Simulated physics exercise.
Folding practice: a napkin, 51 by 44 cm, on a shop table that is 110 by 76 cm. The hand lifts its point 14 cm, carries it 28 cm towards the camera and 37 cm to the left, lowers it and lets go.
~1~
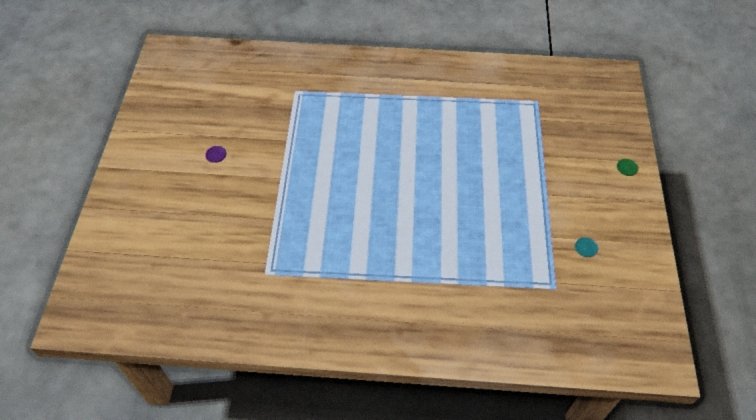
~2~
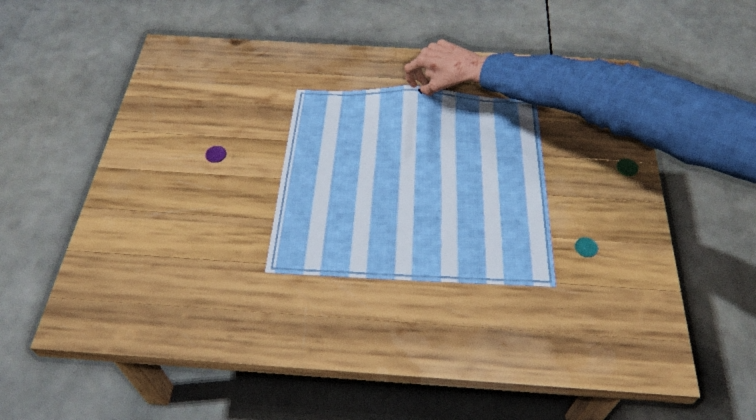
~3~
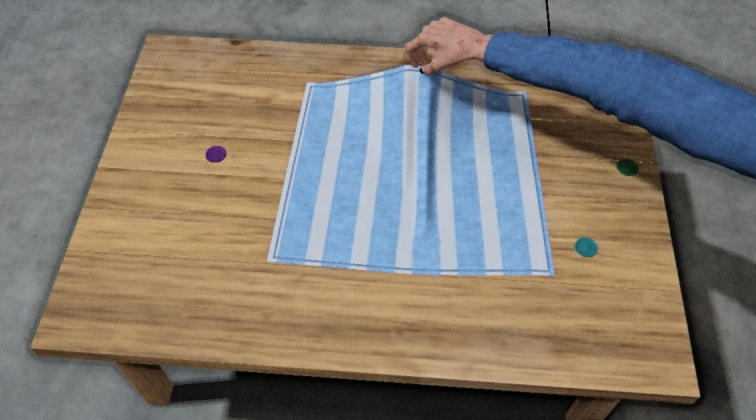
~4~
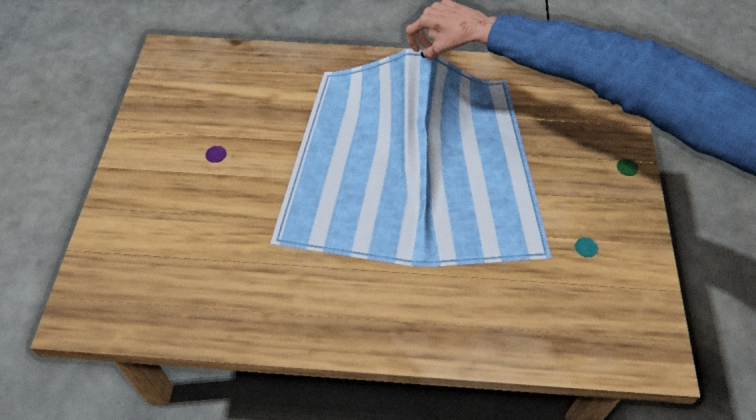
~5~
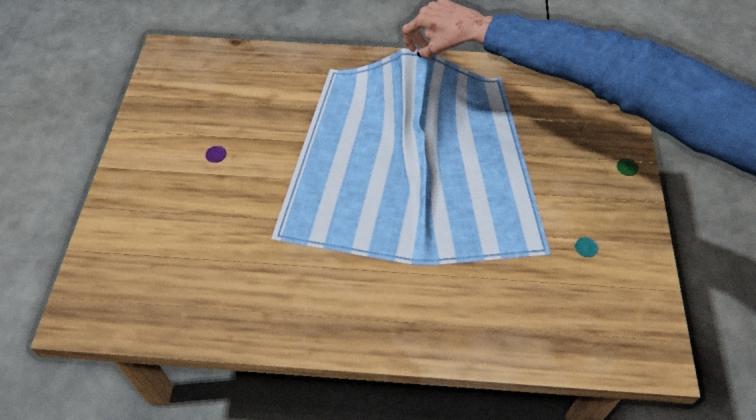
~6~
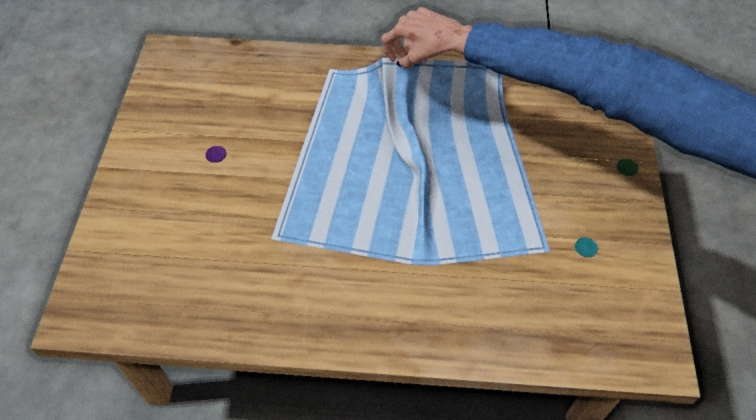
In the video, a hand in a blue sleeve pinches the far edge of a blue-and-white striped napkin on a wooden table, lifts it into a raised fold, then shifts it slightly left and towards the camera.
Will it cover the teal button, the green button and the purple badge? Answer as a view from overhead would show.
Result: Teal button remains in the open, green button stays uncovered, purple badge ends under the cloth.
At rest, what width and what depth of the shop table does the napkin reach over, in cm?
Some 50 cm across and 32 cm deep.
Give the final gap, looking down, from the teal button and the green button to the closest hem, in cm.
Roughly 28 cm, 36 cm.
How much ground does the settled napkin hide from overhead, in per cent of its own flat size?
About 50 %.
Next, 60 % of it is down, spanning 47 by 45 cm, above no small thing.
Then, 40 % of it is down, spanning 49 by 33 cm, above no small thing.
After that, 50 % of it is down, spanning 50 by 31 cm, above purple badge.
Later, 55 % of it is down, spanning 50 by 31 cm, above purple badge.
At the end, 55 % of it is down, spanning 51 by 31 cm, above purple badge.
